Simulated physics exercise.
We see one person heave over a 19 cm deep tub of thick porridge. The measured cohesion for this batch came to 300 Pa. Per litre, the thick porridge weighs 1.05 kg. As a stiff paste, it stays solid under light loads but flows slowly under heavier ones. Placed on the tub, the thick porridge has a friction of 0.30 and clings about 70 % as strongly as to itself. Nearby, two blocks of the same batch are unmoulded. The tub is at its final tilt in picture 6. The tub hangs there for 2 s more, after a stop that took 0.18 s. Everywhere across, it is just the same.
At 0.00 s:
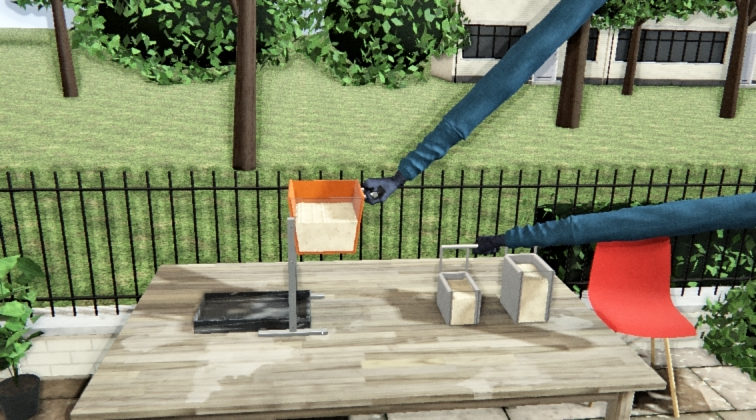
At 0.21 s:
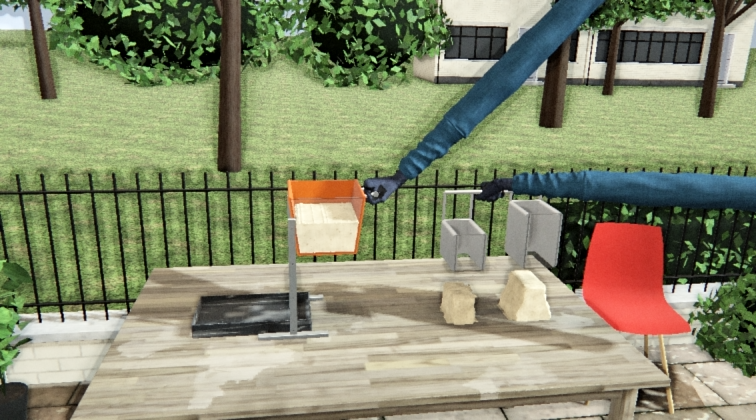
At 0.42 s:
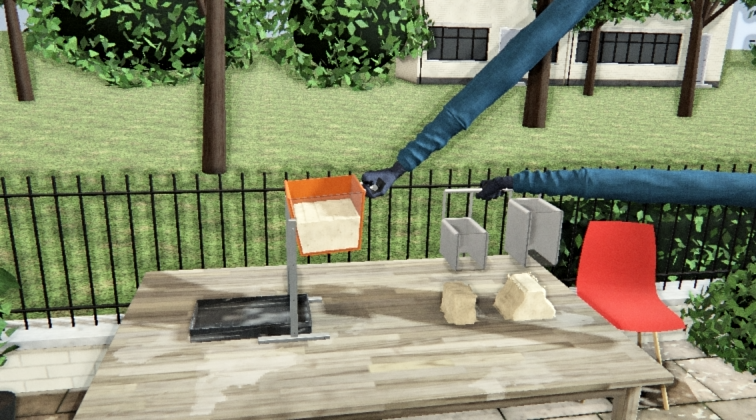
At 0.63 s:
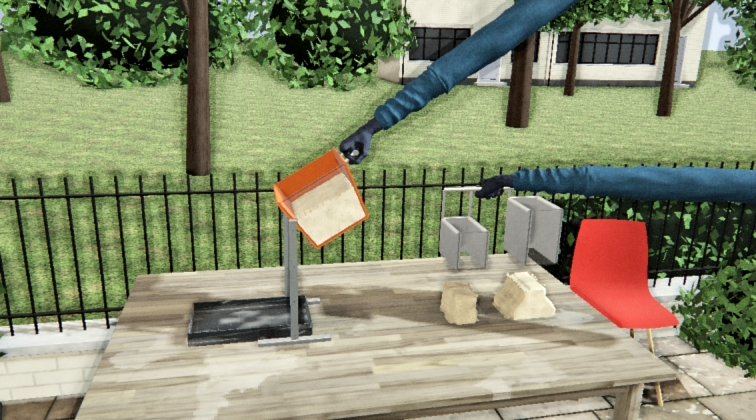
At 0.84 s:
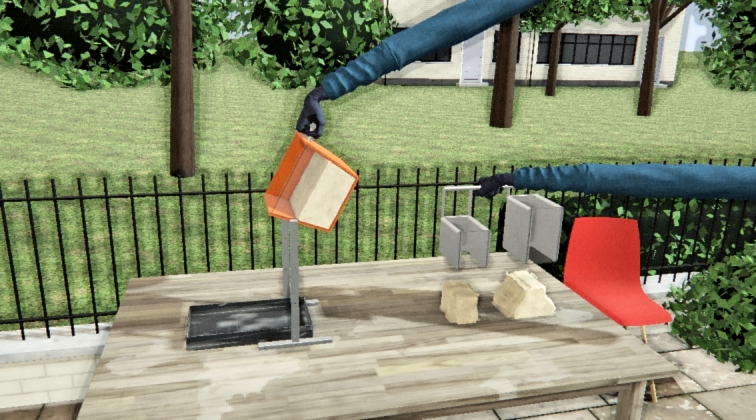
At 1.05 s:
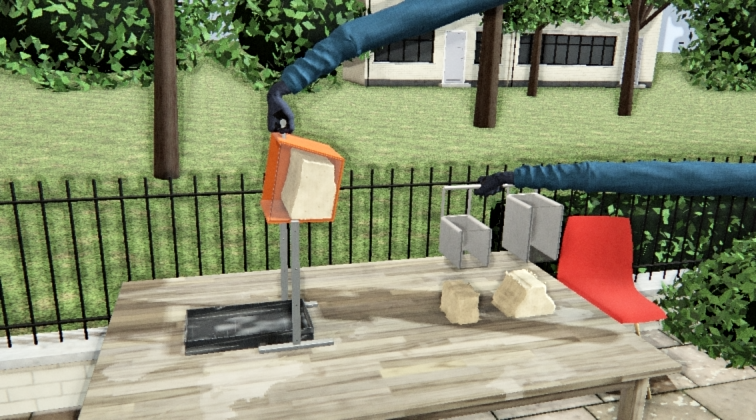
A gloved hand tilted an orange tub of thick, pale porridge steeply up to the left, after another had lifted two grey moulds off two blocks, the right one slumping lower and wider.
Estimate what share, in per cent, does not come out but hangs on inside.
Some 99 per cent hangs on inside.
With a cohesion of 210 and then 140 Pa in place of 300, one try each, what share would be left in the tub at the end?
About 75 % first, about 60 % second.
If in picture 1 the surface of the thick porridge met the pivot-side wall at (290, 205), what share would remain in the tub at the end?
I'd say close to 50 % stays in the tub.
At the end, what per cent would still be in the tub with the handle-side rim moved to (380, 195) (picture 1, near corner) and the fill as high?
Close to 60 per cent would still be in the tub.
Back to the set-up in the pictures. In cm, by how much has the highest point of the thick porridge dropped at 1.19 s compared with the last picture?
About 4 cm.
After 1.19 s, the tub is at 81 degrees and holds 100 %.
After 1.36 s, the tub is at 81 degrees and holds 100 %.
After 1.53 s, the tub is at 81 degrees and holds 99 %.
After 1.70 s, the tub is at 81 degrees and holds 99 %.
After 3.05 s, the tub is at 81 degrees and holds 99 %.
